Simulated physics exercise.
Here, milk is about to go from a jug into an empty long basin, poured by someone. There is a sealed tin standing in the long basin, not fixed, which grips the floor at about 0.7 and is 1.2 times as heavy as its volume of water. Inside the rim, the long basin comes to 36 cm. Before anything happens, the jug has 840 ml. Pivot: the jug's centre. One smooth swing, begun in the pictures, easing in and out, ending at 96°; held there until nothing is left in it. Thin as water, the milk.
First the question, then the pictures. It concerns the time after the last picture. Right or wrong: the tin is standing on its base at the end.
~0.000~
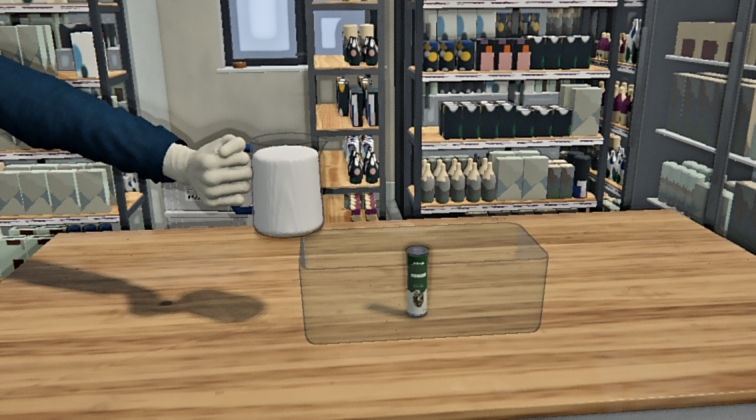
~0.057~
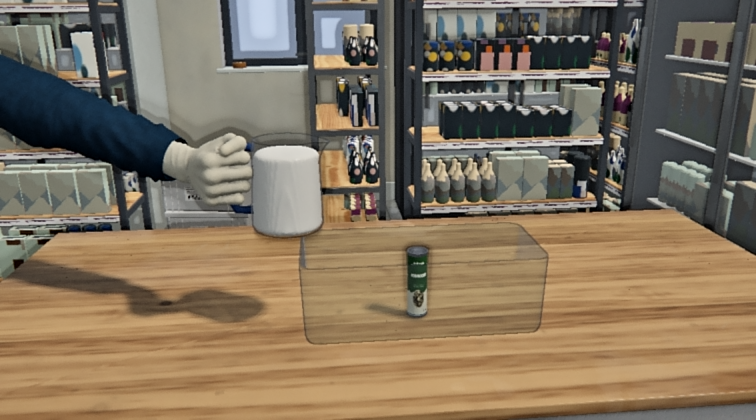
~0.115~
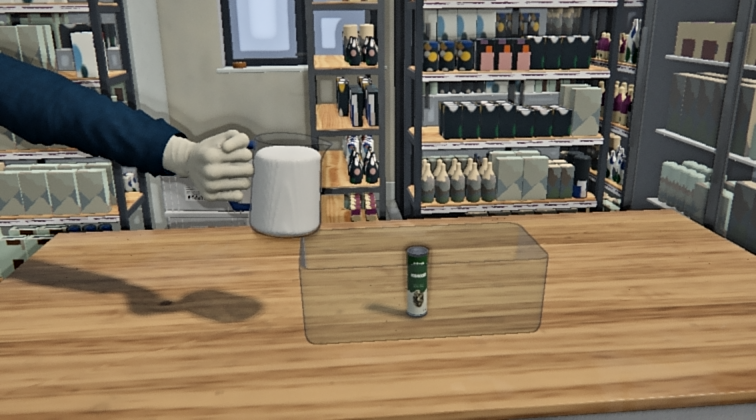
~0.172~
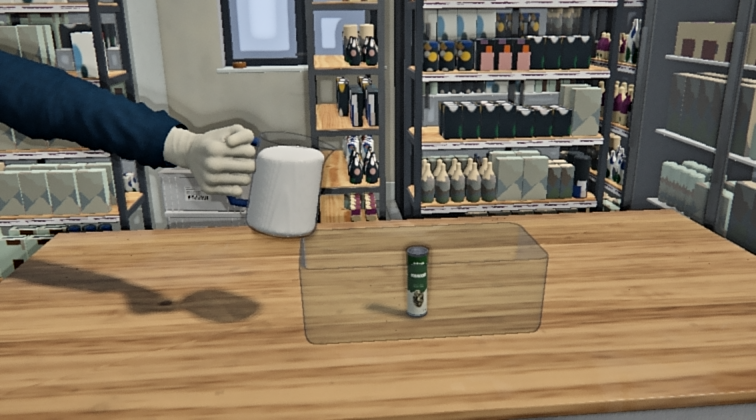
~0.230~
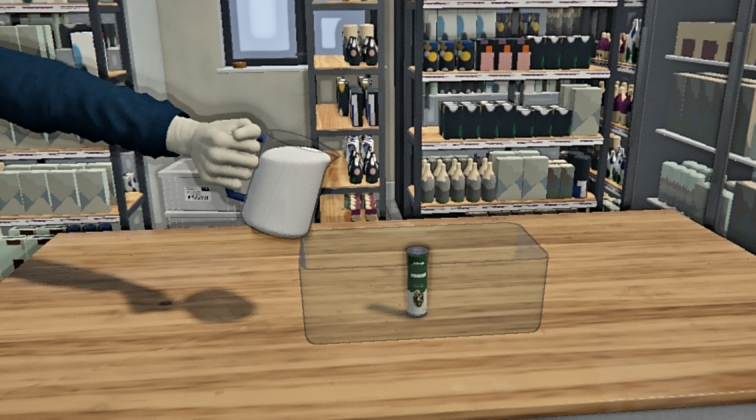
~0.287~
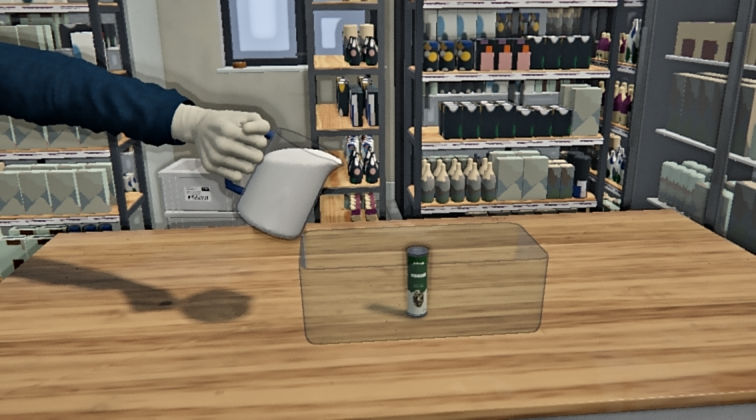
Right, it is standing.
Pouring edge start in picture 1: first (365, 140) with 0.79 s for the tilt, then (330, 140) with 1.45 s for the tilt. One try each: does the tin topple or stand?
Try 1: Tipped over; try 2: Still standing.
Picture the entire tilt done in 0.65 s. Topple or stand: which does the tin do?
Outcome - the tin remains standing.
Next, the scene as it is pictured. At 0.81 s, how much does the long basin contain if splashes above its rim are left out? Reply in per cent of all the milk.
Near 50 in a hundred.
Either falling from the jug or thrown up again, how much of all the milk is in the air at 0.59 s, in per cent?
Some 14 % is the figure.
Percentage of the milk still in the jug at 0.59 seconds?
Close to 76 in a hundred.
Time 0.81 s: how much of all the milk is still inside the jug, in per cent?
36 %.
By 0.59 s the tilt is 81° and 76 per cent is still to pour; the tin stands where it began.
By 0.81 s the tilt is 96° and 37 per cent is still to pour; the tin stands where it began.
By 1.04 s the tilt is 96° and 15 per cent is still to pour; the tin stands where it began.
By 1.29 s the tilt is 96° and 6 per cent is still to pour; the tin stands where it began.
At rest the tin stands where it began.
